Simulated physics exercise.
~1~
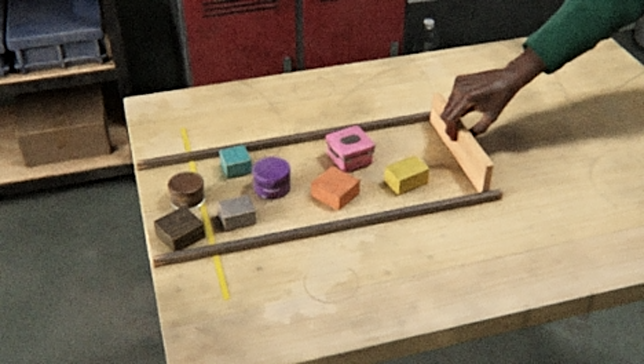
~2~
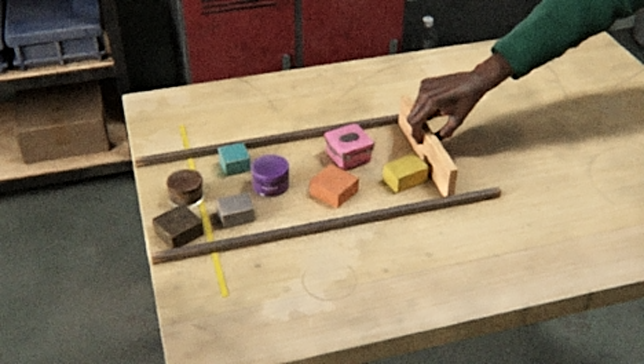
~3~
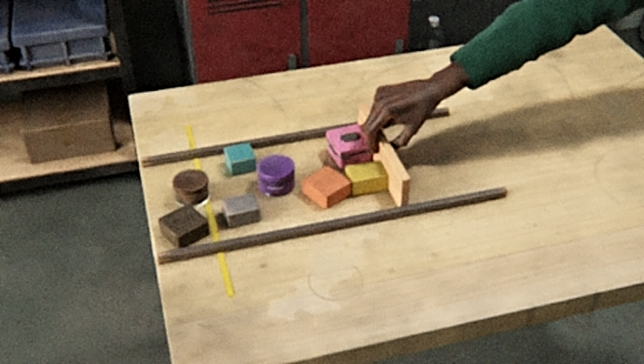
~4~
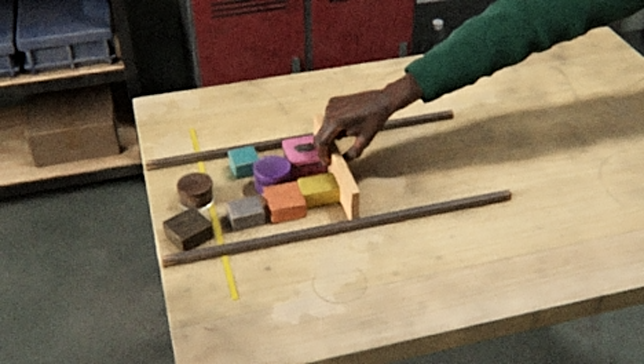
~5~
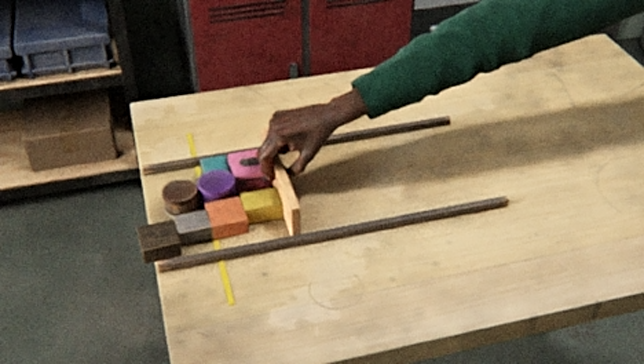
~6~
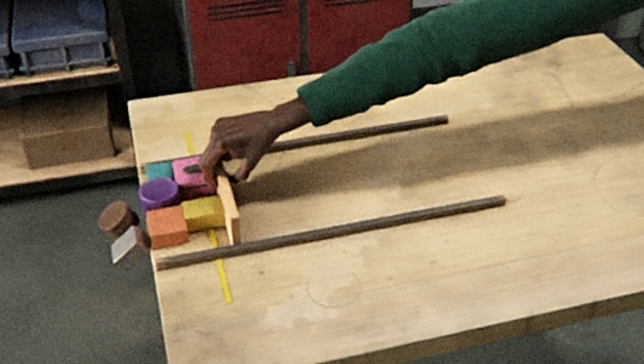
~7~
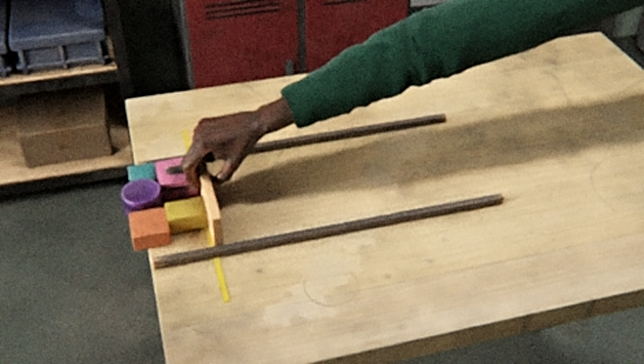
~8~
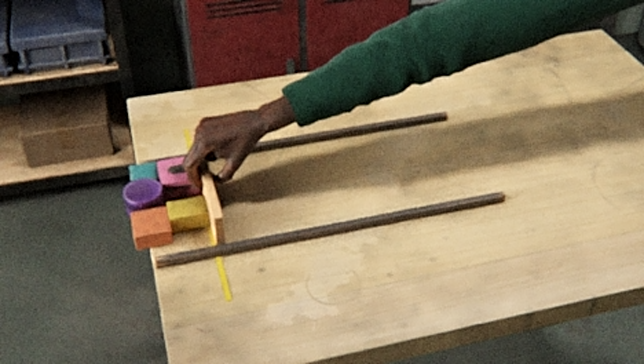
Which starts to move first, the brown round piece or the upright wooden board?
The upright wooden board starts to move first. The brown round piece stays put until the pushed-together blocks are close to the tape, and only then shifts left.
